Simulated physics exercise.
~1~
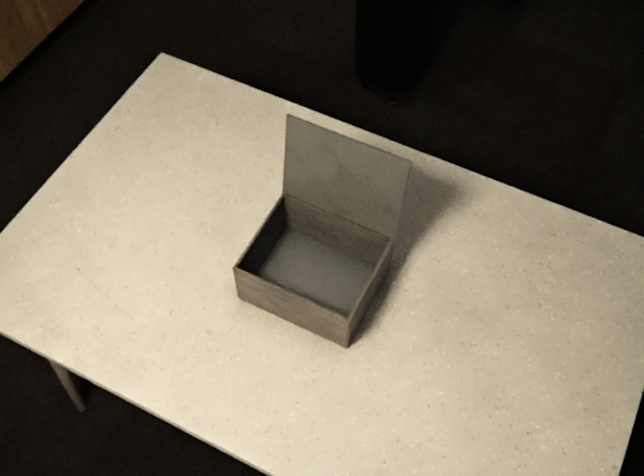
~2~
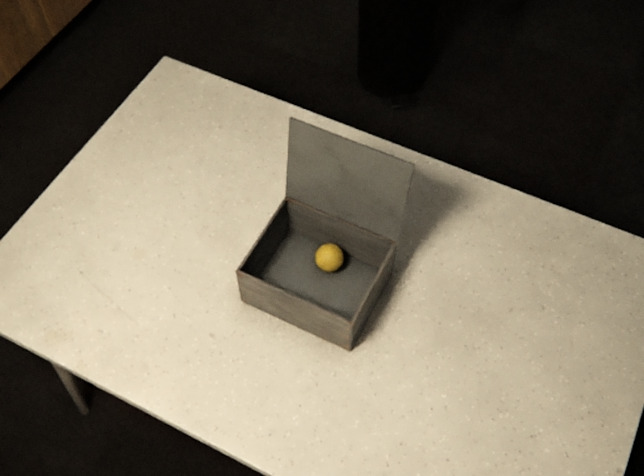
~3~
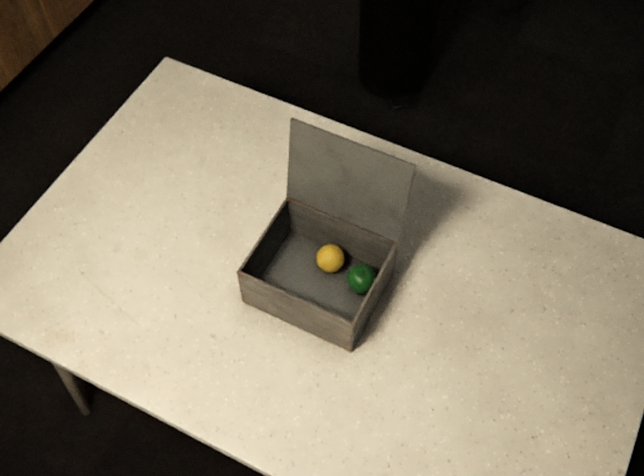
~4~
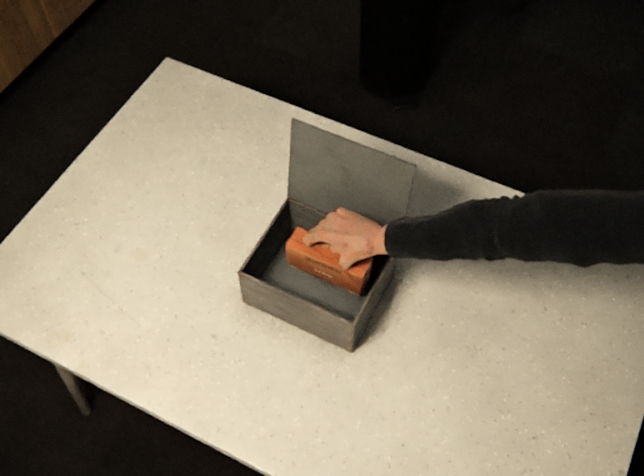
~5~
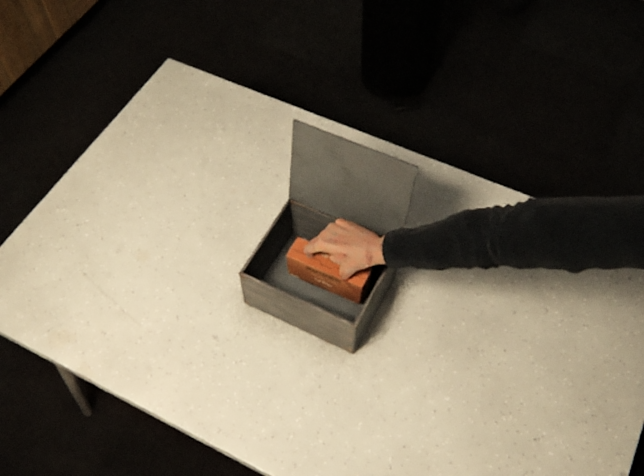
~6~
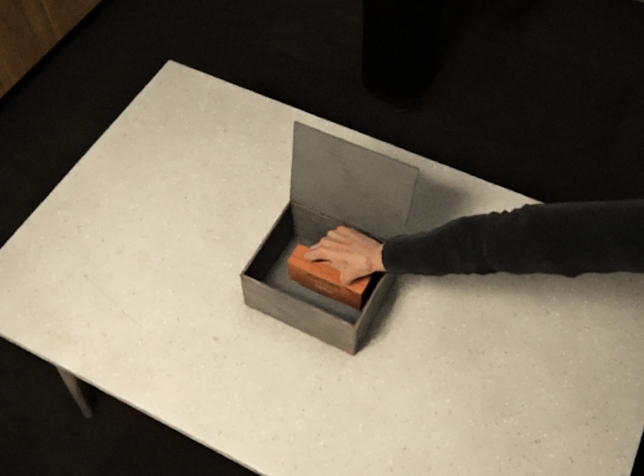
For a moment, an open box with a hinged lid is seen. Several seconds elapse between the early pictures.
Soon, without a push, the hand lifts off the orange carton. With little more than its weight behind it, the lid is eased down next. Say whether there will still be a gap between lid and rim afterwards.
There will be no gap.
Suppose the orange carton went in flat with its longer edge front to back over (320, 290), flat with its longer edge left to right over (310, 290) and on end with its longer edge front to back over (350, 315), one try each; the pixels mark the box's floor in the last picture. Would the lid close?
First, it sits on the rim; second, it shuts flat; third, it is held up.
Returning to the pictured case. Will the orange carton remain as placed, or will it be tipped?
After all that, it keeps its set angle.
Then, 1.00 s on from there, lid starting down; orange carton shifted a little near (330, 293).
Then, 1.50 s on from there, lid 67° above the rim; orange carton shifted a little near (330, 293).
Then, 1.80 s on from there, lid 33° above the rim; orange carton shifted a little near (330, 293).
Then, 2.00 s on from there, lid 4° above the rim; orange carton shifted a little near (330, 293).
In the end, lid shut; moved from the start, orange carton; the other 2 unmoved. At the end, from the last picture's camera, orange carton near (330, 293).
